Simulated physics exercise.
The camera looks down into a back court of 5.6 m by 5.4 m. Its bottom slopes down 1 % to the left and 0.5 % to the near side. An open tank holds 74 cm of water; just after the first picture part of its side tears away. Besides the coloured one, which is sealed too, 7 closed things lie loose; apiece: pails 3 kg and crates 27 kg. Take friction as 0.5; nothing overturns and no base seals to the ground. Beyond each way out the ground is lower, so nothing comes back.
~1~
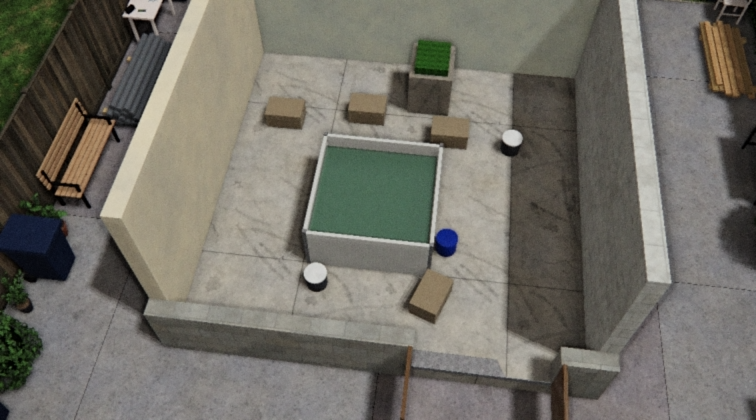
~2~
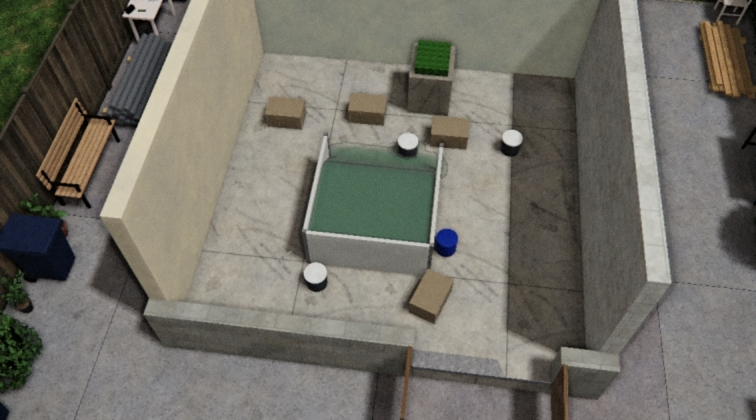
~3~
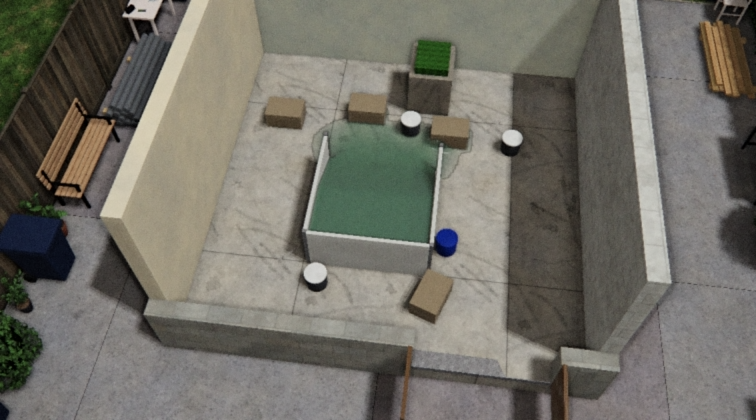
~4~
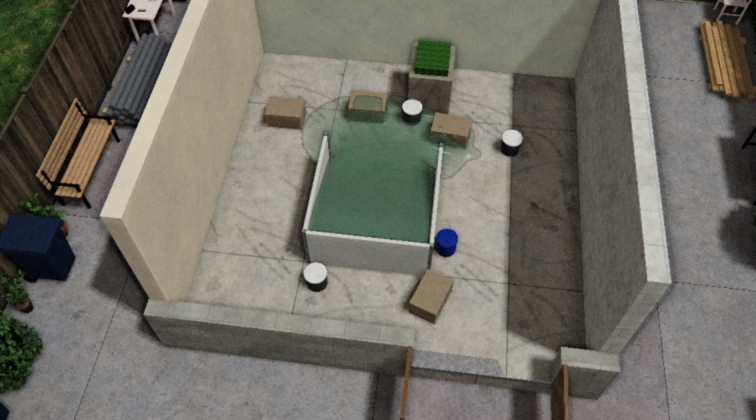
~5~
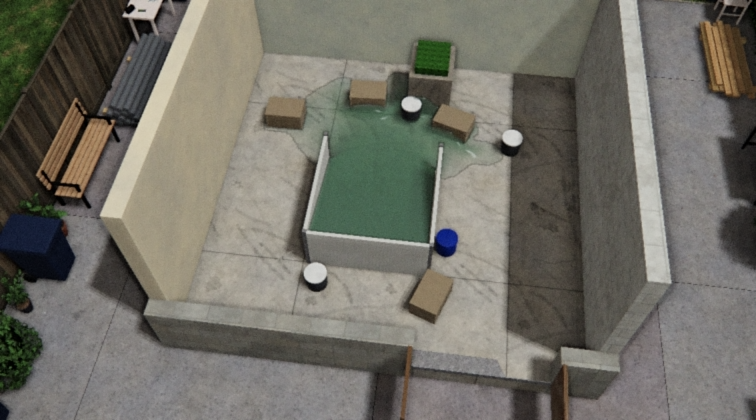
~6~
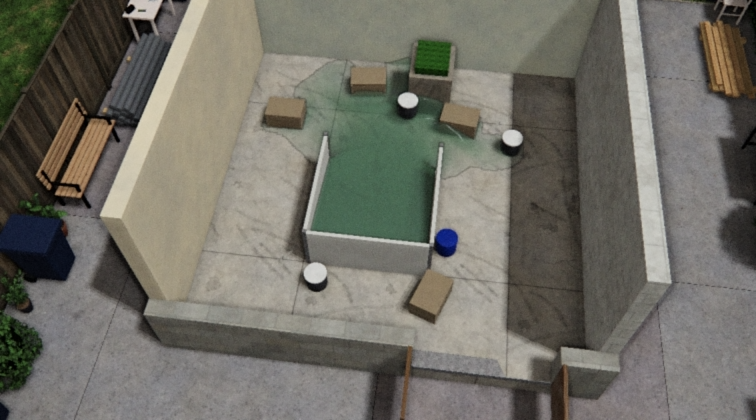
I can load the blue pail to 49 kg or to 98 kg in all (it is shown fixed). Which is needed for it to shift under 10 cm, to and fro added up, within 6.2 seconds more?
Verdict: The lower weight is enough.
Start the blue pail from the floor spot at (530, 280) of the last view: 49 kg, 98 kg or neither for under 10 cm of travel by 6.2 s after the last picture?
The smaller is enough.
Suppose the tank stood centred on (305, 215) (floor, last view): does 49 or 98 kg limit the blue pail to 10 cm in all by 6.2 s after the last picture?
In that case the lower weight is enough.
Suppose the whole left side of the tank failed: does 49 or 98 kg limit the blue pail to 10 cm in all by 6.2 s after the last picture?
In that case the lower weight is enough.
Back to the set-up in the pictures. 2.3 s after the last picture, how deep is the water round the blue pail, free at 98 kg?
About 0 cm.
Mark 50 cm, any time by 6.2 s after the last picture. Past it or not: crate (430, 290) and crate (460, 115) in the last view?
In turn: Short of it, past it.
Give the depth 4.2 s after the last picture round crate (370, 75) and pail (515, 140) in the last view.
Roughly 6 and 5 cm.
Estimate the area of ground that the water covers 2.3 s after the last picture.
About 22 m2.
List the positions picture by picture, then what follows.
In the first picture, the blue pail at (447, 238), on the bottom; water covers 2.9 m2; 0 of 8 have shifted.
In the second picture, the blue pail at (447, 238), on the bottom; water covers 3.8 m2; 1 of 8 have shifted.
In the third picture, the blue pail at (447, 238) rests on the ground; 5.0 m2 under water; 1 of 8 have shifted.
In the fourth picture, the blue pail at (447, 238) rests on the ground; water covers 6.3 m2; 1 of 8 have shifted.
In the fifth picture, the blue pail at (447, 238), on the bottom; 7.5 m2 under water; 3 of 8 have shifted.
In the sixth picture, the blue pail at (447, 238) rests on the ground; 8.9 m2 under water; 3 of 8 have shifted.
Then, 0.6 s after the last picture the blue pail would be 0 cm from its start with 49 kg and 0 cm from its start with 98 kg; 0 cm of water round it then.
Then, 2.3 s after the last picture the blue pail would be 0 cm from its start with 49 kg and 0 cm from its start with 98 kg; 0 cm of water round it then.
Then, 4.2 s after the last picture the blue pail would be 0 cm from its start with 49 kg and 0 cm from its start with 98 kg; 5 cm of water round it then.
Then, 6.2 s after the last picture the blue pail would be 0 cm from its start with 49 kg and 0 cm from its start with 98 kg; 5 cm of water round it then.
